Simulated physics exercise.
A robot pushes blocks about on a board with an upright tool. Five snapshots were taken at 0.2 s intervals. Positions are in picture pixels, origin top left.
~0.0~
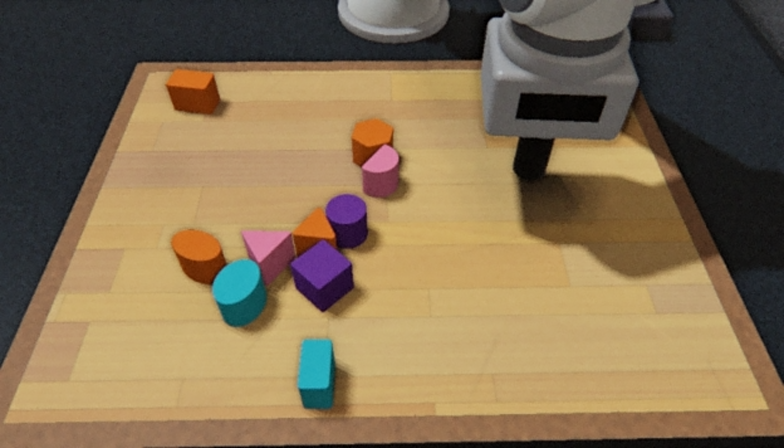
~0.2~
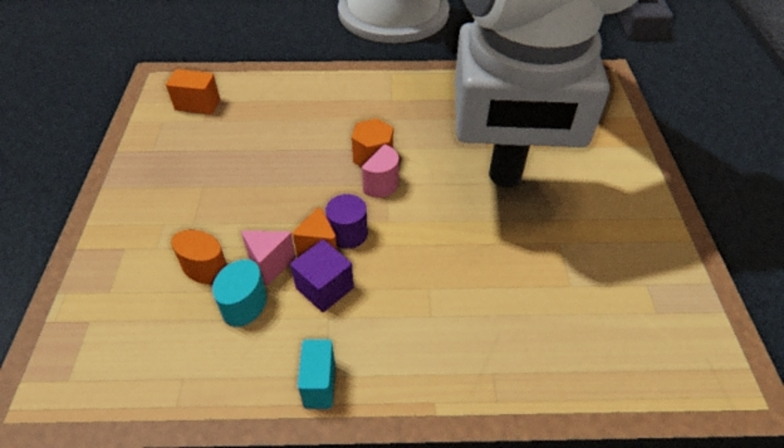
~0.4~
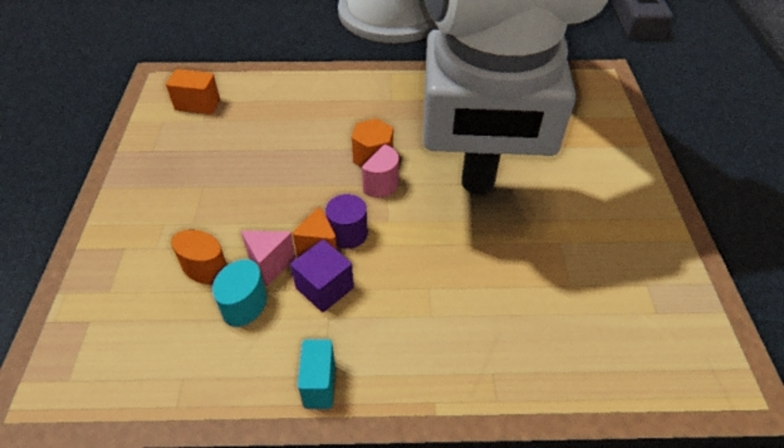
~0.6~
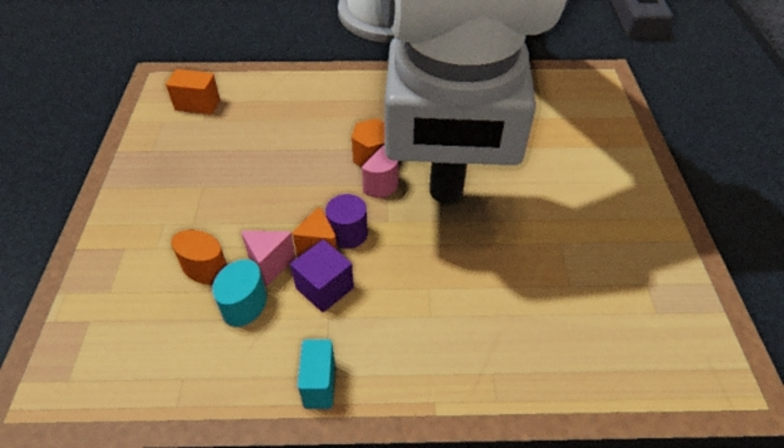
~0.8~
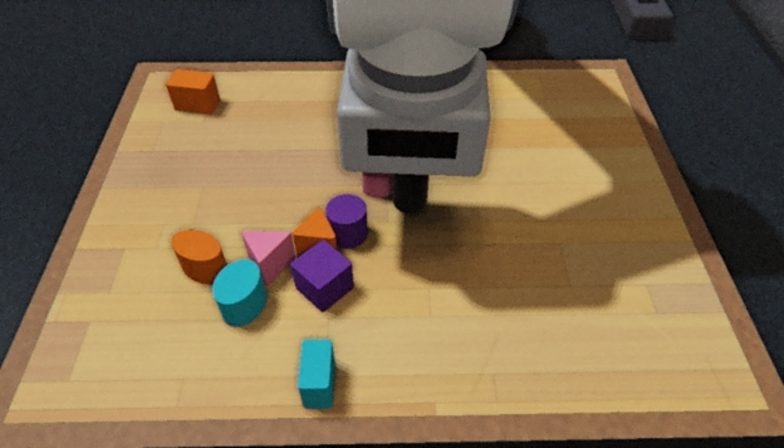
A robot arm moves its upright tool left across the board while the blocks stay still.
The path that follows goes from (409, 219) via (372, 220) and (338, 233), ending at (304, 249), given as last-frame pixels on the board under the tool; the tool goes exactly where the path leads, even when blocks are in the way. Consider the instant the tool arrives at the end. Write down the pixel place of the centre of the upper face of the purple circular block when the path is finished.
My estimate: (269, 248).
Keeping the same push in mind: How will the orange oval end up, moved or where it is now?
Somewhere new.
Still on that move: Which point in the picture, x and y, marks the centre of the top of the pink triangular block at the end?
I predict (229, 248).
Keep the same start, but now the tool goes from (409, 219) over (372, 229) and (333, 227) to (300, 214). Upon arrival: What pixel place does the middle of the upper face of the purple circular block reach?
Located at (268, 210).
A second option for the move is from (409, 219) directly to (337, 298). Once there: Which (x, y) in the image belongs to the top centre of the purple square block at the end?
Expect it around (291, 278).
On the path given first. One third of the way, tool at (369, 203); orange triangular block at (309, 229), turned 10° anticlockwise; purple circular block at (336, 210).
Two thirds of the way, tool at (335, 217); pink triangular block at (250, 243), turned 25° anticlockwise; orange triangular block at (277, 250), turned 25° anticlockwise; purple circular block at (301, 227).
At the end, tool at (301, 232); orange oval at (181, 247); turquoise oval at (201, 308); pink triangular block at (229, 248), turned 15° anticlockwise; orange triangular block at (246, 275), turned 20° anticlockwise; purple circular block at (269, 248).
